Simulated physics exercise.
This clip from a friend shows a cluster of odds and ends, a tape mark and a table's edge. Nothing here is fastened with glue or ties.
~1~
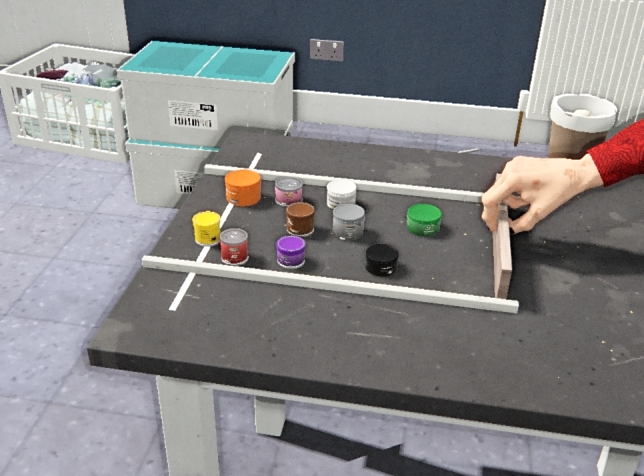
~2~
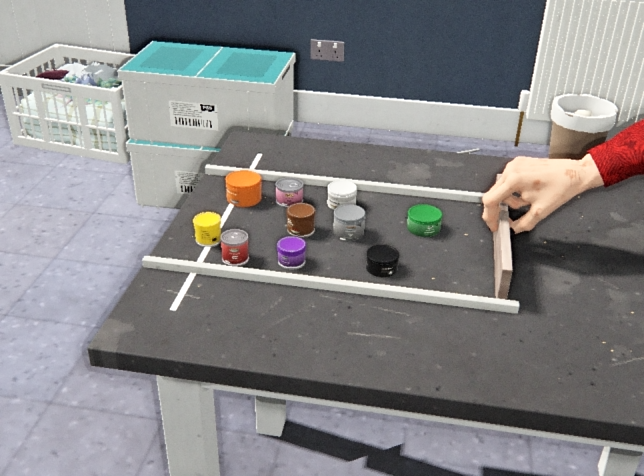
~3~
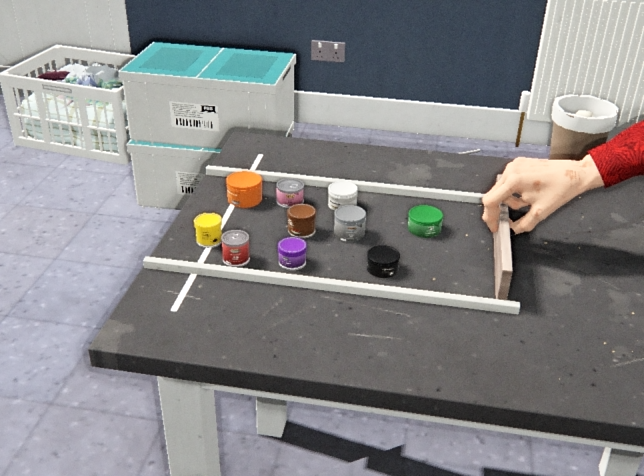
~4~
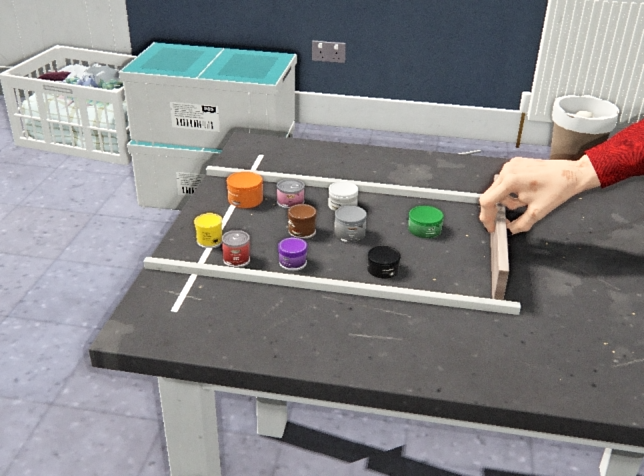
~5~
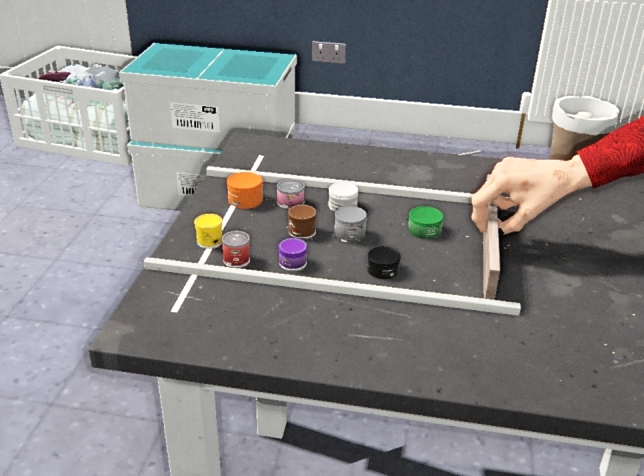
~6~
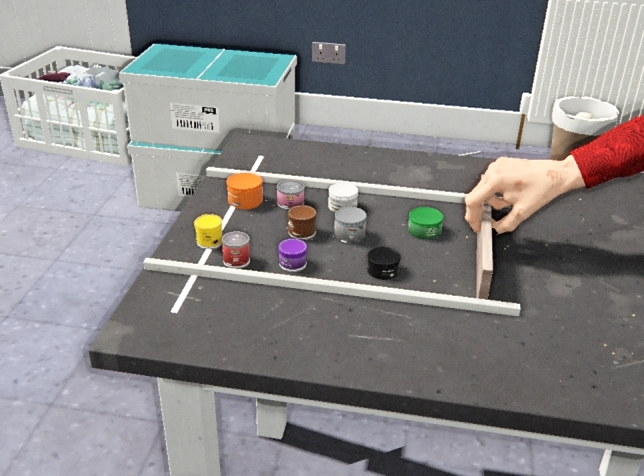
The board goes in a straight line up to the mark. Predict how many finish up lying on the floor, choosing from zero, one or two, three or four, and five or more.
My prediction is one or two.
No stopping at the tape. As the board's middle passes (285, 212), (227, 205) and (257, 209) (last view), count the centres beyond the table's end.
0, 1 and 0.
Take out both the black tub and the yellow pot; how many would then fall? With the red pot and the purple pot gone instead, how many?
The number fallen is 1, and in the other try 1.
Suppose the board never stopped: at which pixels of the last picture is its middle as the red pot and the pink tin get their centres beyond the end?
I reckon its middle sits around (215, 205) and then around (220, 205).
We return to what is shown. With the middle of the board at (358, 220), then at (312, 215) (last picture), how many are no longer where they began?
First position 3; second position 8.
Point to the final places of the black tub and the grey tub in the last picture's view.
Final spots - black tub (197, 236), grey tub (206, 217).
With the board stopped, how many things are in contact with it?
In total, 5.
Early on, none off yet; yellow pot at rest near (209, 232); orange tub at rest near (245, 191); red pot at rest near (236, 250).
A while later, none off yet; yellow pot at rest near (209, 232); orange tub travelled about its own width near (210, 191); red pot travelled about its own width near (195, 252).
Finally, the number that fall off is one or two; lost, orange tub.
